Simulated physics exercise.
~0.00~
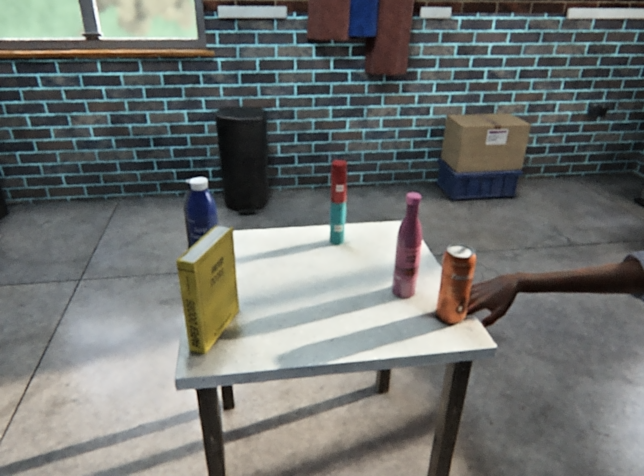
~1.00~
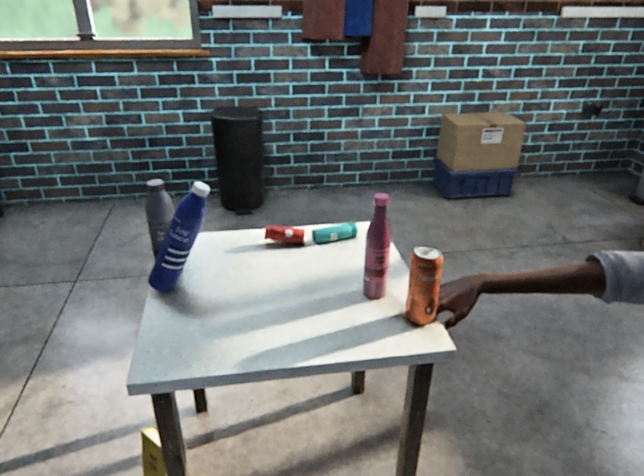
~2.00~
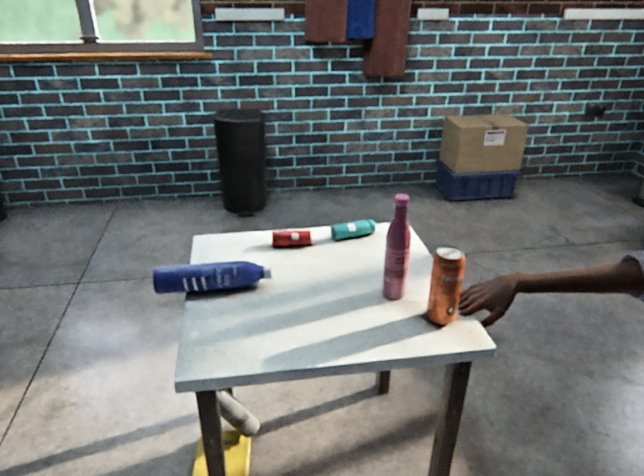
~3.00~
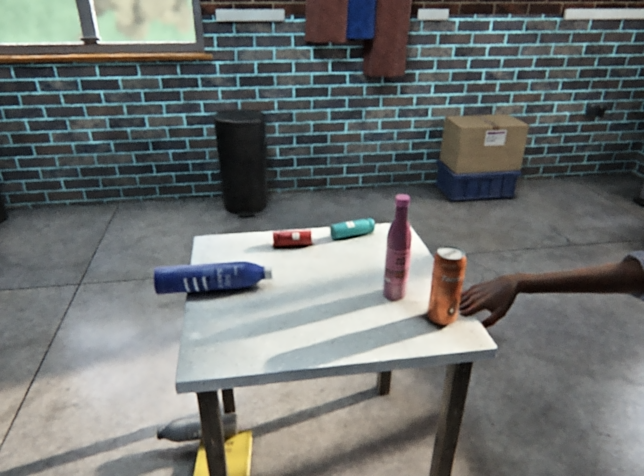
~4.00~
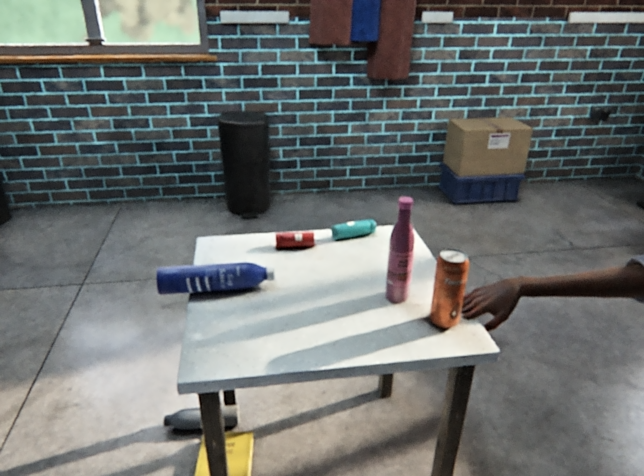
The footage shows a hand at the right edge of a white table as it shifts left and back; the yellow book and grey bottle fall to the floor, while the blue bottle and stacked red and turquoise shakers topple on top, leaving the pink bottle and orange can upright.
